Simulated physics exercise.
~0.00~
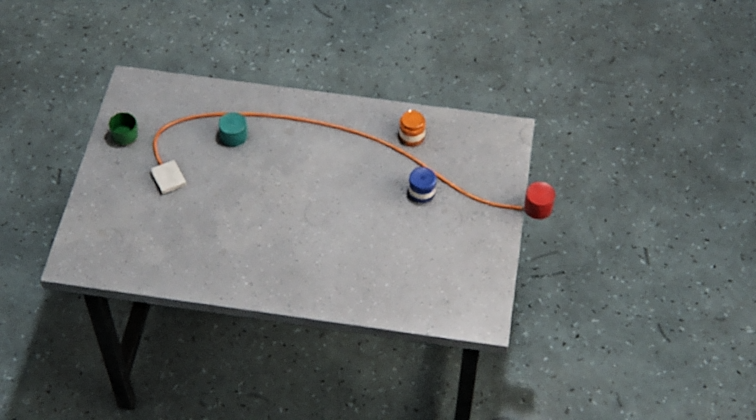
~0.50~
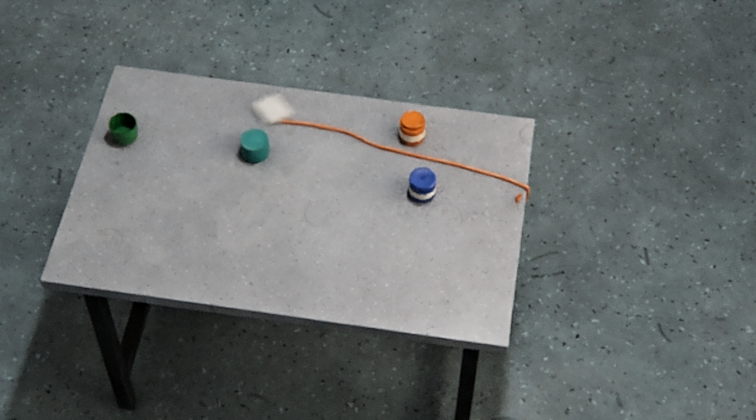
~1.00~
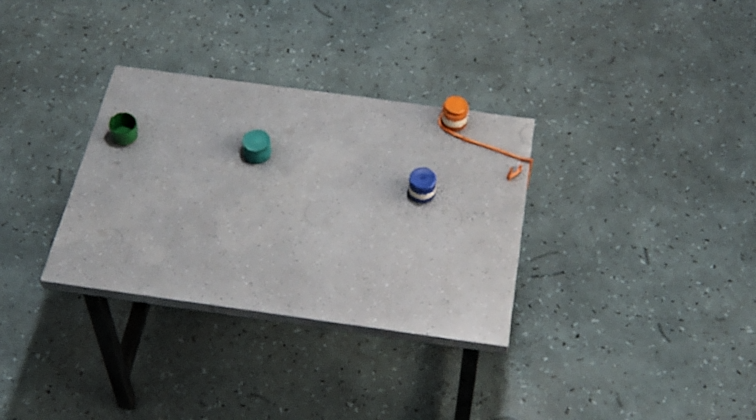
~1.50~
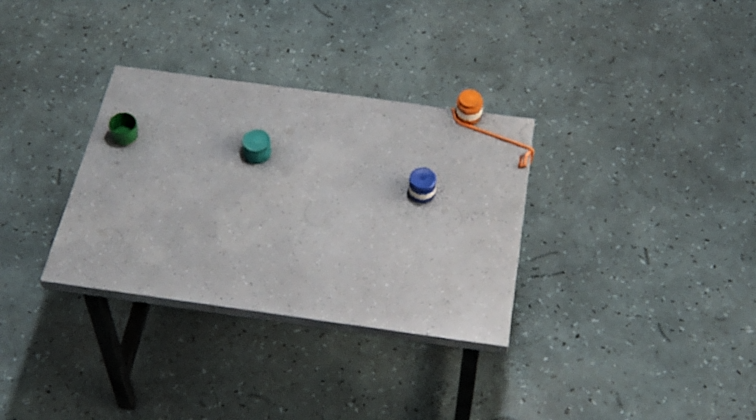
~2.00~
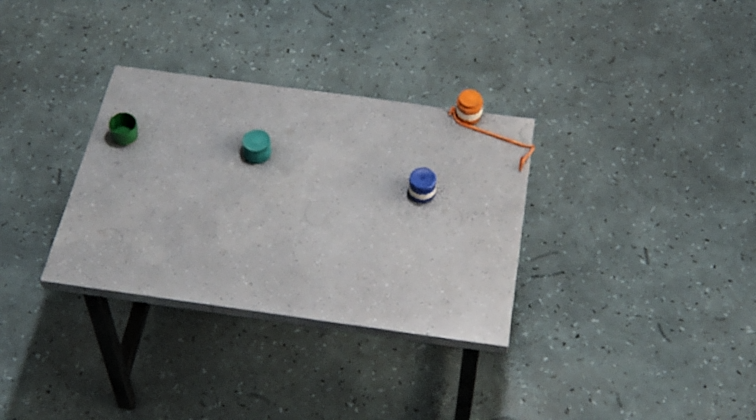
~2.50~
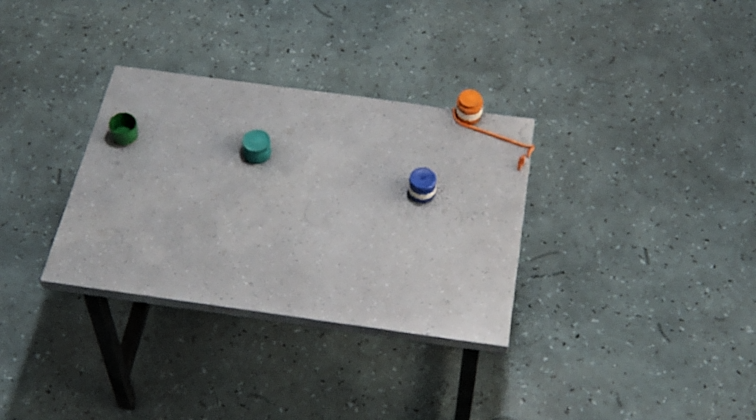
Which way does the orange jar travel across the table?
The orange jar slides to the right, ending up near the back right corner of the table.
An orange cable snakes across a grey side table on a speckled floor, seen from high above, linking a flat white object at the left to a red cylinder tipping off the right edge. A green mug and teal tub stand at the left, with an orange jar and a blue tin toward the right. The red piece drops from view, and the white one is dragged toward the back as the teal tub shifts slightly. Next the white piece is gone and the orange jar slides along. Finally the jar rests near the back right corner, the cable stretching from its base over the edge.
